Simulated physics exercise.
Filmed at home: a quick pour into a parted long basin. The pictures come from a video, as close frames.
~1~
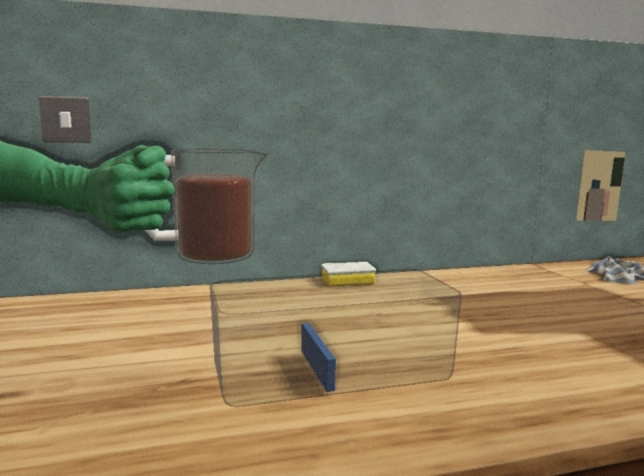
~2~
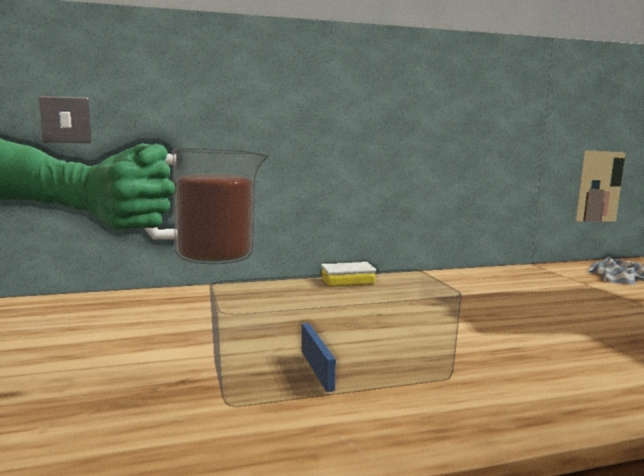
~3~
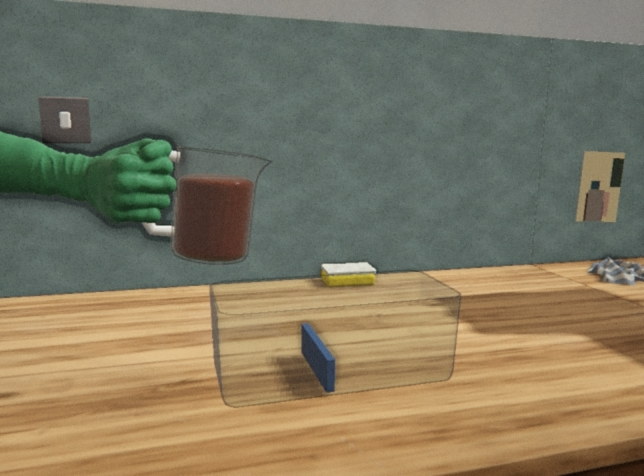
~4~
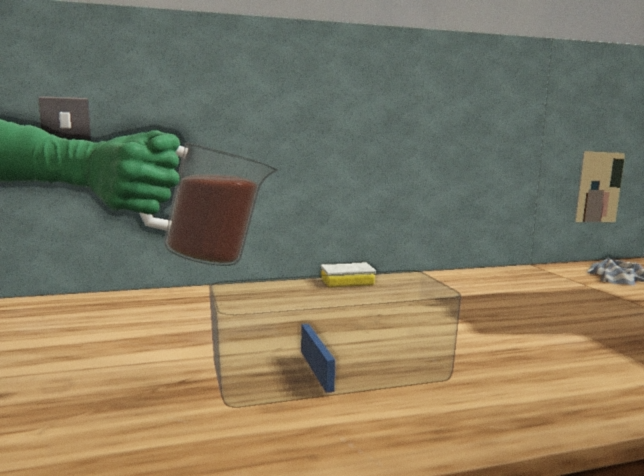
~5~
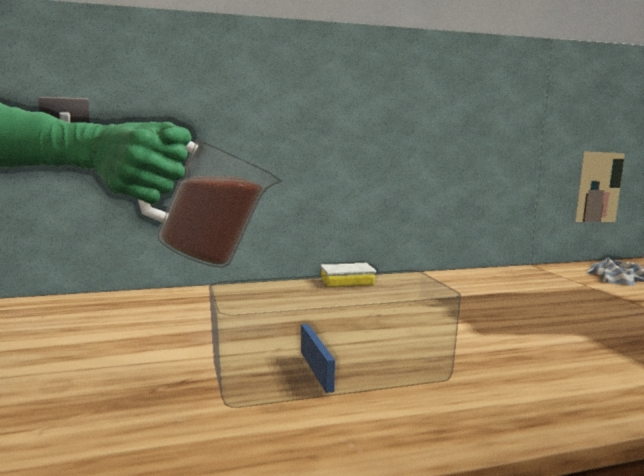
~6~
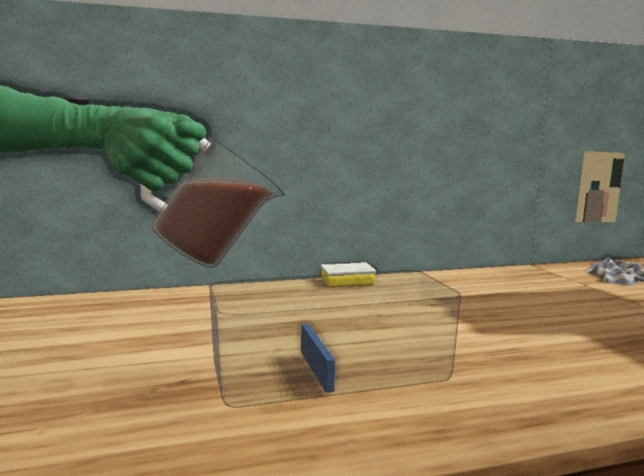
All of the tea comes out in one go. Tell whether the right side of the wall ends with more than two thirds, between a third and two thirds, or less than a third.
I predict a middling amount ends up right of the wall, one third up to two thirds.
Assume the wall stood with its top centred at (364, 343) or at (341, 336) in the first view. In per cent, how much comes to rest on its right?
First try 10 per cent, second try 5 per cent.
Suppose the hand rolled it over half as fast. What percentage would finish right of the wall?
It comes to some 60 per cent.
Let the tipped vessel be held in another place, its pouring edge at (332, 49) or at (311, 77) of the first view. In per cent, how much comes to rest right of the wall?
First try 80 %, second try 85 %.
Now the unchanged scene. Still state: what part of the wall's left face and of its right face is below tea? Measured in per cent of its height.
I'd say about 40 for the left and about 30 for the right.
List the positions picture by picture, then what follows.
In the first picture, it leans 0°; its right rim is at (268, 153); the tea meets the walls at (175, 178) and (251, 177); the long basin's rim runs from (214, 299) to (440, 282); the wall's top is at (317, 341).
In the second picture, it leans 2°; its right rim is at (269, 155); the tea meets the walls at (176, 178) and (251, 178).
In the third picture, it leans 6°; its right rim is at (273, 160); the tea meets the walls at (178, 178) and (253, 180).
In the fourth picture, it leans 14°; its right rim is at (278, 169); the tea meets the walls at (181, 180) and (257, 181).
In the fifth picture, it leans 24°; its right rim is at (282, 180); the tea meets the walls at (177, 191) and (262, 184).
In the sixth picture, it leans 36°; its right rim is at (285, 194); the tea meets the walls at (168, 200) and (272, 188).
A moment on, the tilt is 93° and 70 per cent is still to pour, 5 is left of the wall and 6 right of it.
Next, the tilt is 98° and 28 per cent is still to pour, 24 is left of the wall and 31 right of it.
Then the tilt is 98° and 10 per cent is still to pour, 30 is left of the wall and 55 right of it.
Later the tilt is 98° and 3 per cent is still to pour, 40 is left of the wall and 55 right of it.
At rest 44 per cent lies left of the wall, 56 right of it and 1 outside.
